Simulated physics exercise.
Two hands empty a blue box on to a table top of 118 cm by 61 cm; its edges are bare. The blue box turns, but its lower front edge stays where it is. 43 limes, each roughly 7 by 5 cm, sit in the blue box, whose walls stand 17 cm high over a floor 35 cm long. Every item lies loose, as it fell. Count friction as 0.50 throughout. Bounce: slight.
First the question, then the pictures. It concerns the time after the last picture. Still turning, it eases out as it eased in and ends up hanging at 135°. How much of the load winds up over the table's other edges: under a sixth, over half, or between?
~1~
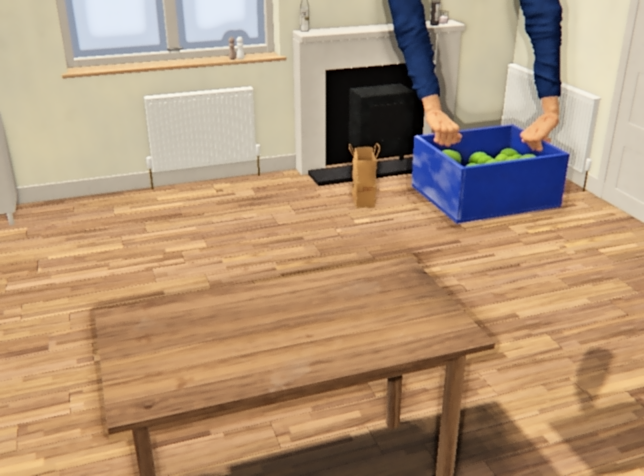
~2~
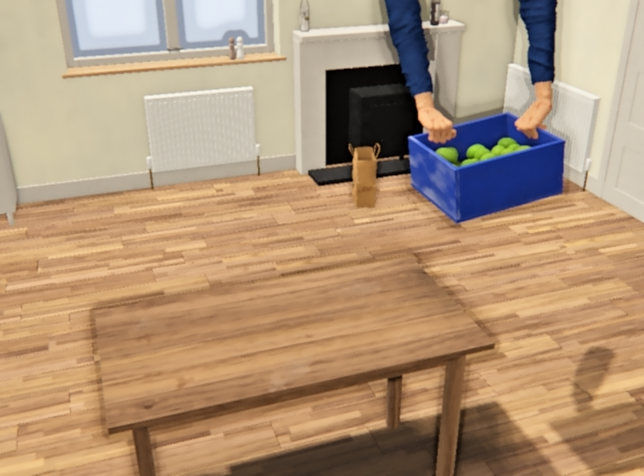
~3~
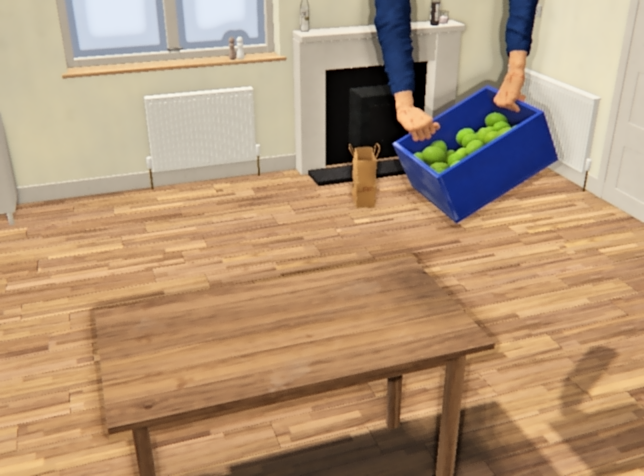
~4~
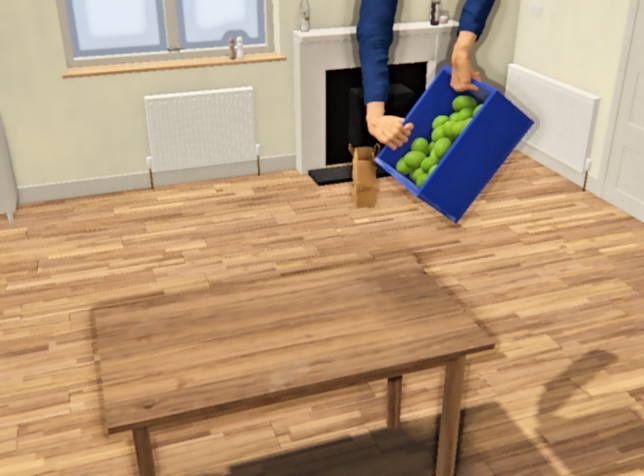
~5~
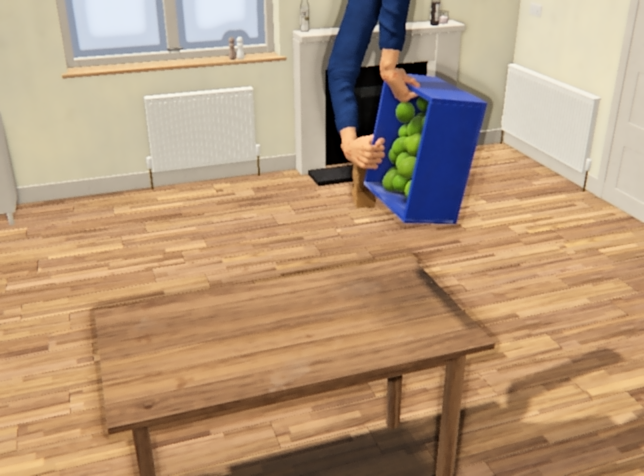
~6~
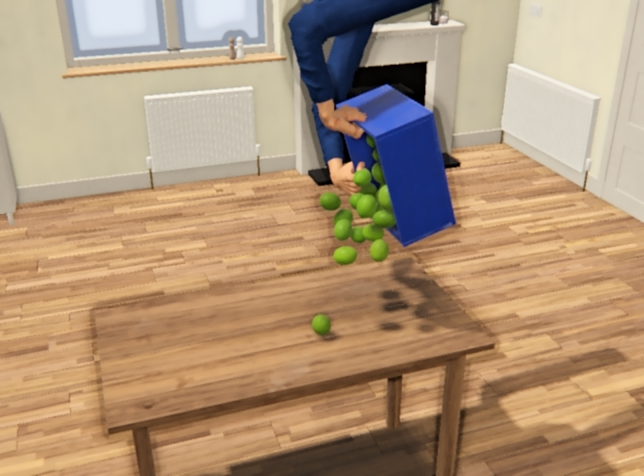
Over the table's other edges at rest: One sixth through one half of them.
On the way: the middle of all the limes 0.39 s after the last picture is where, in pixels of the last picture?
Roughly at pixel (330, 305).
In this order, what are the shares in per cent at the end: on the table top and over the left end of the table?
Around 65 per cent and 5 per cent, in that order.
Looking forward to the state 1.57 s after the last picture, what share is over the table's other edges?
About 25 per cent.
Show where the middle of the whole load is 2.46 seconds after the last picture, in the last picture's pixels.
I'd place it about (302, 311) in the last view.
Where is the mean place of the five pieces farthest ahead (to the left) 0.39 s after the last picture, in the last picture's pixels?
At about (233, 323).
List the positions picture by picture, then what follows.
In the first frame (places track the rim corner closest to us here), blue box (465, 167); tipped 0°; all still inside.
In the second frame, blue box (458, 168); tipped 7°.
In the third frame, blue box (440, 175); tipped 26°.
In the fourth frame, blue box (418, 192); tipped 52°.
In the fifth frame, blue box (404, 218); tipped 80°.
In the sixth frame, blue box (402, 243); tipped 106°; 11 out, the lowest lime at (322, 325).
Then, 0.39 s after the last picture, tilt 132°; 2 still in the blue box, 33 on the table top and 8 in the air.
Then, 0.89 s after the last picture, tilt 135°; 34 on the table top and 9 over the table's other edges.
Then, 1.57 s after the last picture, tilt 135°; 29 on the table top, 3 over the left end of the table and 11 over the table's other edges.
Final count (2.46 s after the last picture), 28 on the table top, 3 over the left end of the table and 12 over the table's other edges. Asked share, 12 of 43, 28 per cent.
